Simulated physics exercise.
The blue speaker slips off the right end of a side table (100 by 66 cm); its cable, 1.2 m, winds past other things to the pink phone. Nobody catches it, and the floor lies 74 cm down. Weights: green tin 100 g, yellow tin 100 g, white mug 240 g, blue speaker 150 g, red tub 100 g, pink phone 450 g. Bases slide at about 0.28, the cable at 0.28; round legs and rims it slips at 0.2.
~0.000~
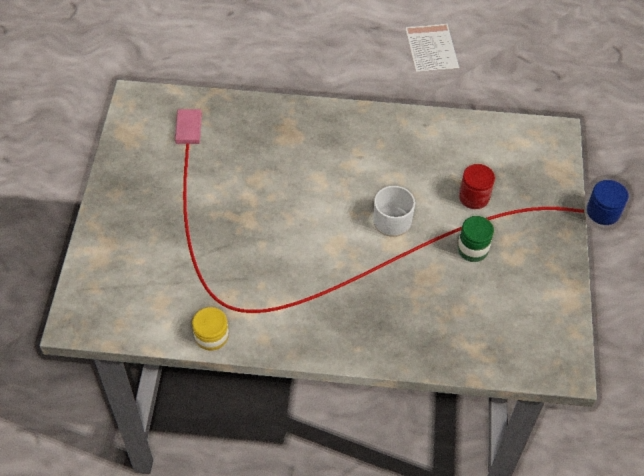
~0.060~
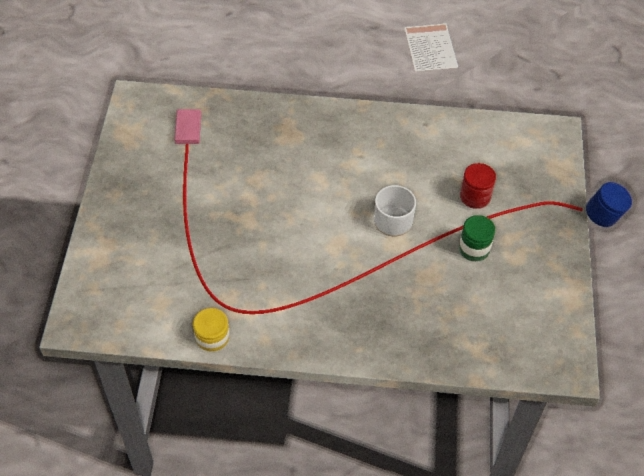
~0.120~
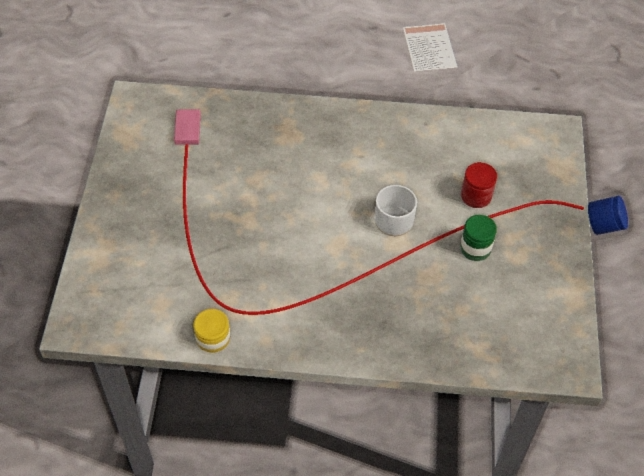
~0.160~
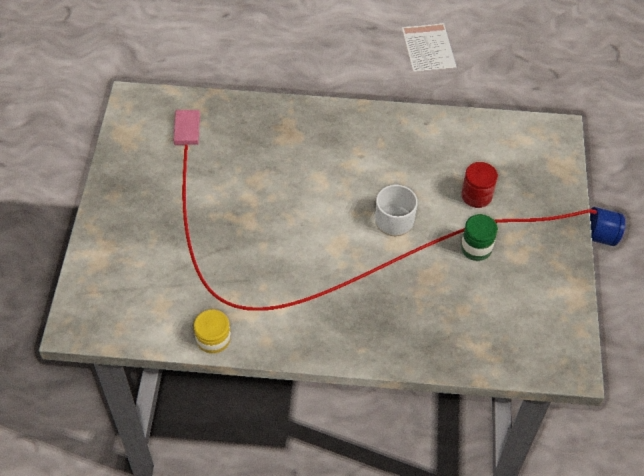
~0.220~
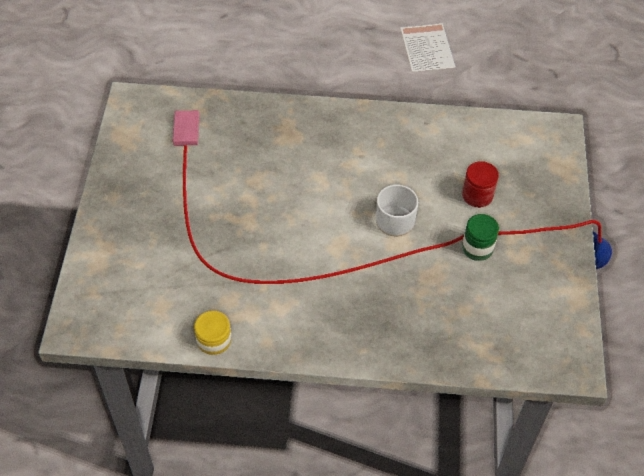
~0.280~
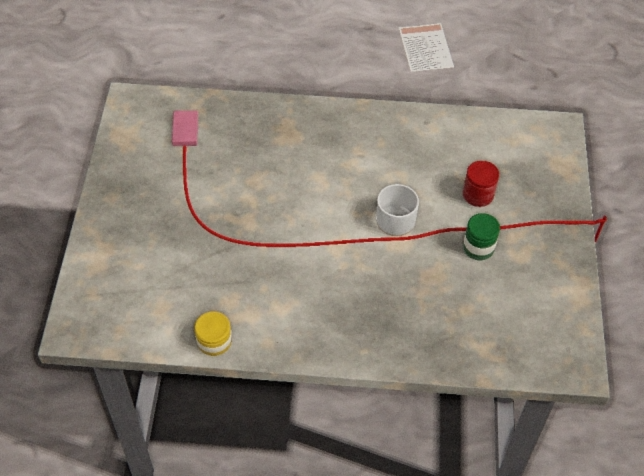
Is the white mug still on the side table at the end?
Verdict: The white mug stays on.
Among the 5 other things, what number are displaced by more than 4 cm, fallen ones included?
2 of them.
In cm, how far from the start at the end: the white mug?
White mug 6 cm.
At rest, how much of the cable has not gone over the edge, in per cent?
Some 60 per cent of it.
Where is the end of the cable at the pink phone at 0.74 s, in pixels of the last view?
At about (246, 147).
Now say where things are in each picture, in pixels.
Shows, white mug (395, 202); cable runs through (528, 210) (426, 244) (318, 295) (205, 286) (185, 194), in the first frame.
Shows, blue speaker (613, 195); cable runs through (527, 207) (319, 296) (185, 194), in the second frame.
Shows, blue speaker (608, 215); cable runs through (528, 205) (320, 296) (184, 195), in the third frame.
Shows, blue speaker (604, 227); cable runs through (543, 219) (326, 292) (184, 195), in the fourth frame.
Shows, blue speaker (591, 250); cable runs through (585, 224) (356, 269) (185, 196), in the fifth frame.
Shows, white mug (398, 200); cable runs through (520, 225) (272, 245) (187, 196), in the sixth frame.
By 0.5 s, the cable's tail end at (233, 140); white mug 5 cm off its start, blue speaker over the edge, pink phone 6 cm off its start.
By 0.7 s, the cable's tail end at (246, 147); white mug 6 cm off its start, blue speaker over the edge, pink phone 9 cm off its start.
By 1.0 s, the cable's tail end at (251, 150); white mug 7 cm off its start at (408, 174), blue speaker over the edge, pink phone 10 cm off its start at (230, 140).
By 1.2 s, the cable's tail end at (257, 154); white mug 7 cm off its start, pink phone 12 cm off its start, blue speaker over the edge.
By 2.4 s, the cable's tail end at (258, 154); white mug 7 cm off its start at (409, 173), pink phone 12 cm off its start at (237, 143), blue speaker over the edge.
